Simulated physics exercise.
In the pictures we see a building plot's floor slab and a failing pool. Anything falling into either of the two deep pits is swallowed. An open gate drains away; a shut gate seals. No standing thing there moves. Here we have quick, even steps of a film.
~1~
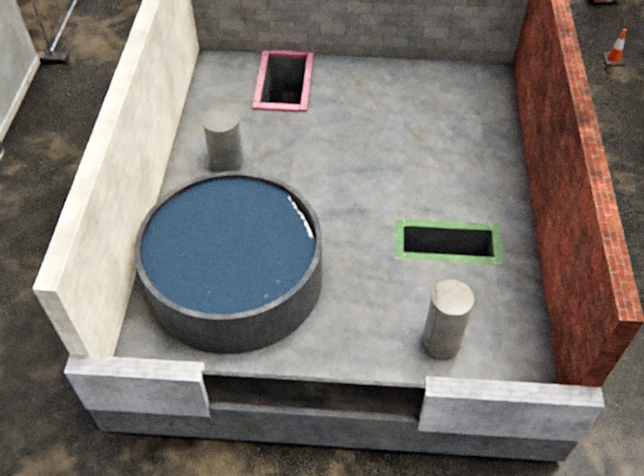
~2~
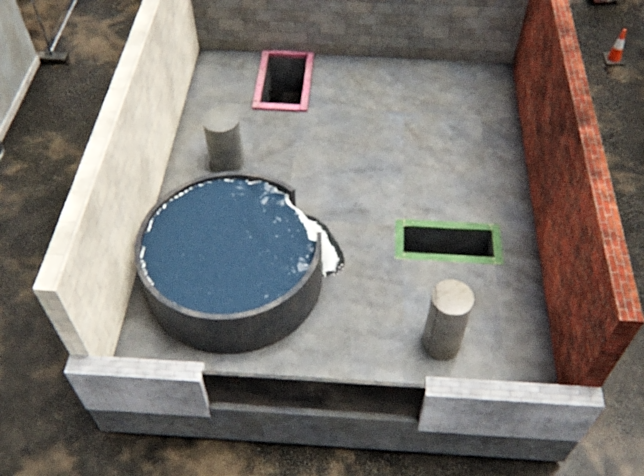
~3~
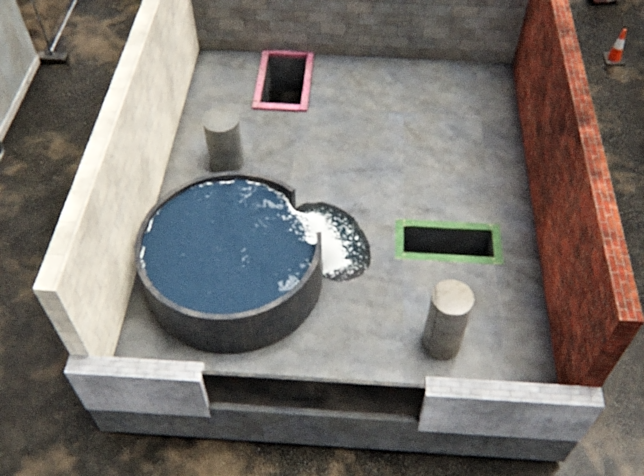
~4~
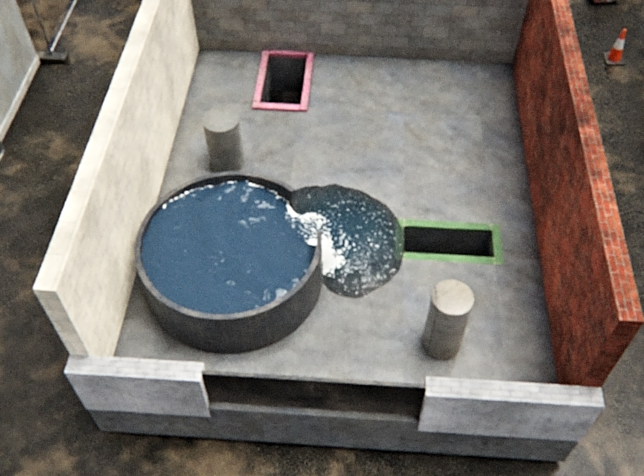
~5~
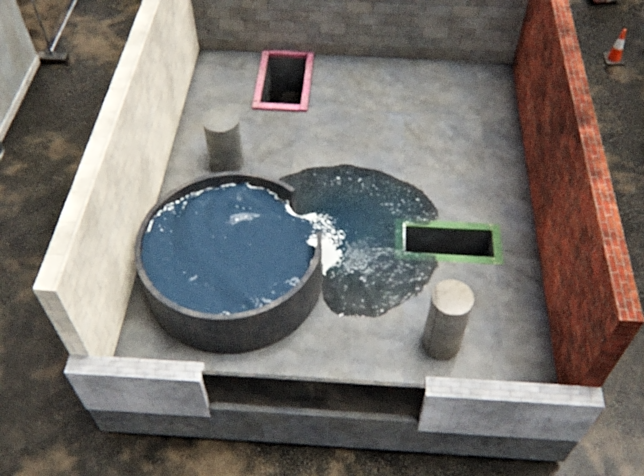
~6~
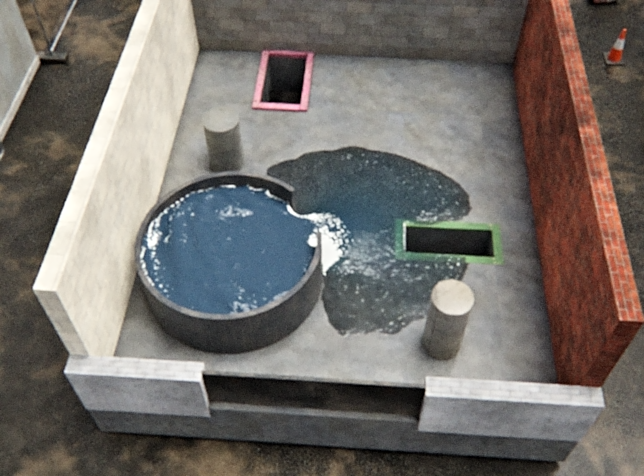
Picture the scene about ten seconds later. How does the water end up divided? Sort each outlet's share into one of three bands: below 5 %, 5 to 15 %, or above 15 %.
Shares: The gate gets below 5 %; the green pit gets above 15 %; the pink pit gets 5 to 15 %.
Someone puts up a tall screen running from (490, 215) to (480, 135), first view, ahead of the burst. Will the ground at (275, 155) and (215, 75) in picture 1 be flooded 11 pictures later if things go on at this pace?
Taking them in the order asked, the first is not reached and the second is not reached.
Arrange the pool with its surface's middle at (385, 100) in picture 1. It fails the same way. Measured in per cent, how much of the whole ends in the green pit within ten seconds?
The green pit ends up with 20 per cent.
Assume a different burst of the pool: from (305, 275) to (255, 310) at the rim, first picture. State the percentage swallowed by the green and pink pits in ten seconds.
For green it's about 35 per cent, and for pink about 2 per cent.
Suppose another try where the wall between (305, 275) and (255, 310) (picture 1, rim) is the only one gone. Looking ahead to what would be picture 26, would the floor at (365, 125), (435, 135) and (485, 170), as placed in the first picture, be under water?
Taking them in order, I'd say not reached, swamped and swamped.
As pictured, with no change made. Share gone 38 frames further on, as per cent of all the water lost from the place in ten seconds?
Close to 65 per cent.
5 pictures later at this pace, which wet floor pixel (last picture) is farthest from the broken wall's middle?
(514, 121).
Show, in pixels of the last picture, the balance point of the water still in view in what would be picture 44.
Around (350, 201).
A moment on, water covers 40 % of the floor; the gate 0 %, the green pit 4 %, the pink pit 0 %.
Next, water covers 55 % of the floor; the gate 0 %, the green pit 8 %, the pink pit 0 %.
Then, water covers 60 % of the floor; the gate 0 %, the green pit 12 %, the pink pit 0 %.
Later, water covers 70 % of the floor; the gate 0 %, the green pit 19 %, the pink pit 4 %.
In the end, water covers 90 % of the floor; the gate 0 %, the green pit 26 %, the pink pit 8 %.
